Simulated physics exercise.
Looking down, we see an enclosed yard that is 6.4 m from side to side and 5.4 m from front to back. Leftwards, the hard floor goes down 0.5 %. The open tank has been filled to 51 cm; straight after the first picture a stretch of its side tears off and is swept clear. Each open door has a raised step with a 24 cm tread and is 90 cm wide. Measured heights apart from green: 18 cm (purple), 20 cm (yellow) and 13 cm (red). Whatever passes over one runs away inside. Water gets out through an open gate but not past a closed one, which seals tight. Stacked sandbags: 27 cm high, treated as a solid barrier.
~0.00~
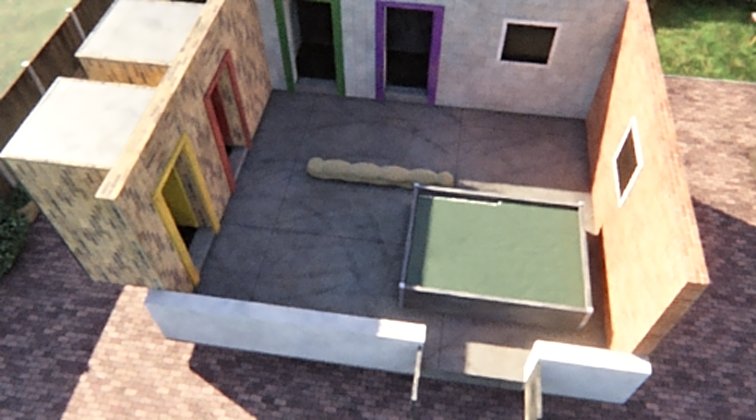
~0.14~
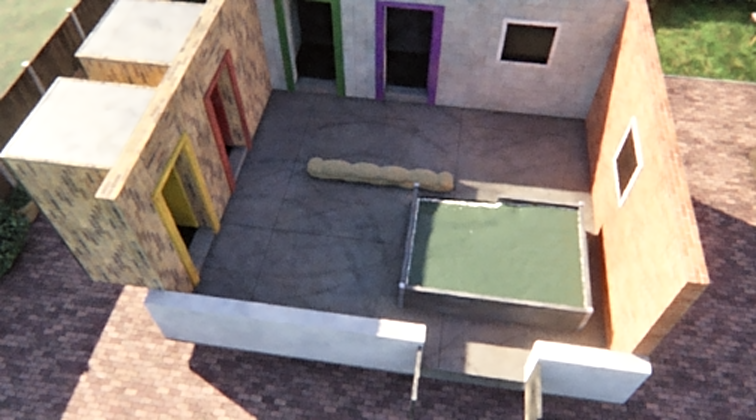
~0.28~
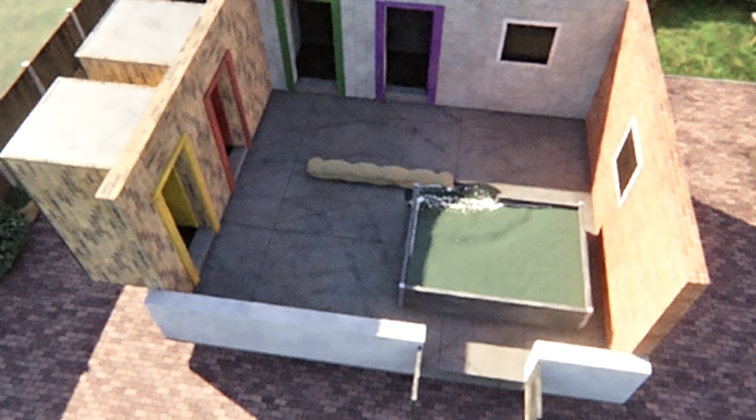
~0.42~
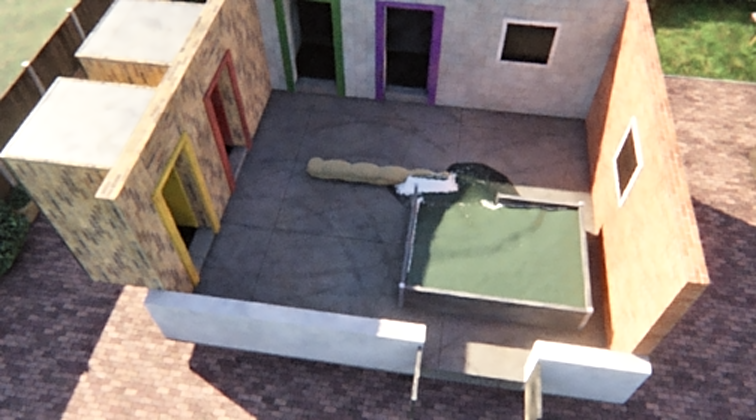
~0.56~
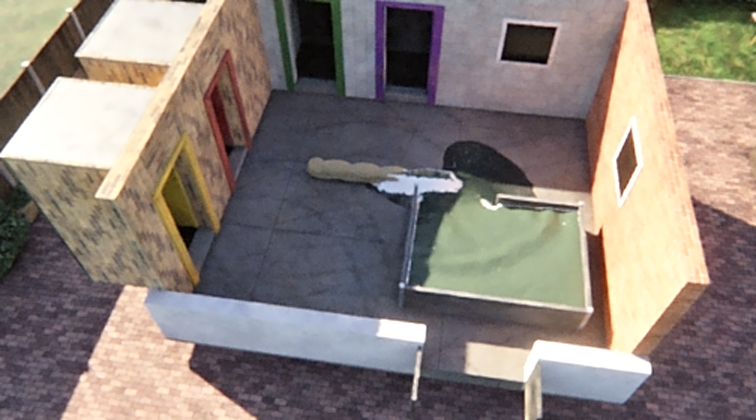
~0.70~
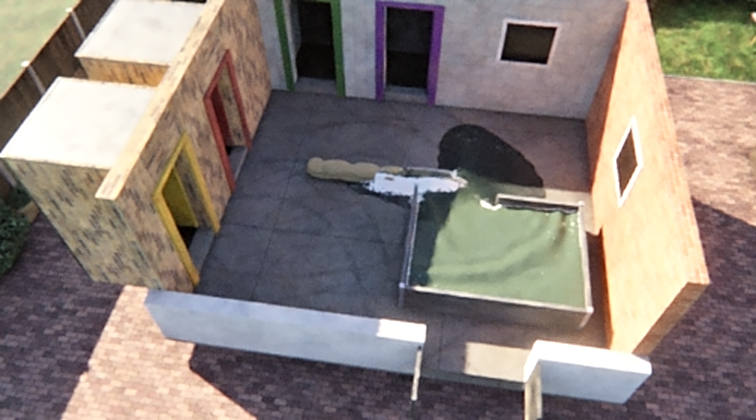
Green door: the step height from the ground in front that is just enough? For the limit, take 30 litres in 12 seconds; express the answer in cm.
7 cm.
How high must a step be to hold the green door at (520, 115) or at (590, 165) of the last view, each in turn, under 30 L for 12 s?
In turn: Roughly 15 cm, roughly 10.5 cm.
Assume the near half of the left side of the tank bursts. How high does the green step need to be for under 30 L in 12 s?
Minimum height: Approx. 14.0 cm.
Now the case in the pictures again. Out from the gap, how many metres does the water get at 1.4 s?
Near 3.2 metres, give or take.
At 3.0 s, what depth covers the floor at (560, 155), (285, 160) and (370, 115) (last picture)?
Some 9, 0 and 6 cm.
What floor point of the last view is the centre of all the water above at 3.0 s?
(458, 213), roughly.
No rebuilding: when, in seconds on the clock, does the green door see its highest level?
Peak time: Around 9.0 s.
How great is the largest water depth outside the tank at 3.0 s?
Max depth: Near 29 cm.
After 1.4 s water covers 25 % of the floor, deepest (43 cm) near (435, 193); it has not reached the green door.
After 3.0 s water covers 55 % of the floor, deepest (29 cm) near (435, 193); 3 cm at the green door, 0 litres in over its 18 cm step.
After 12.0 s water covers 95 % of the floor, deepest (12 cm) near (336, 182); 9 cm at the green door, 0 litres in over its 18 cm step.
At the green door as built, the water arrived by 2.5 s and peaked near 12 cm at 9.0 s.
With a step of 6 cm, 44 litres would have come in within the 12 s; with 8 cm, 17 litres. So under 30 litres takes about 7 cm.
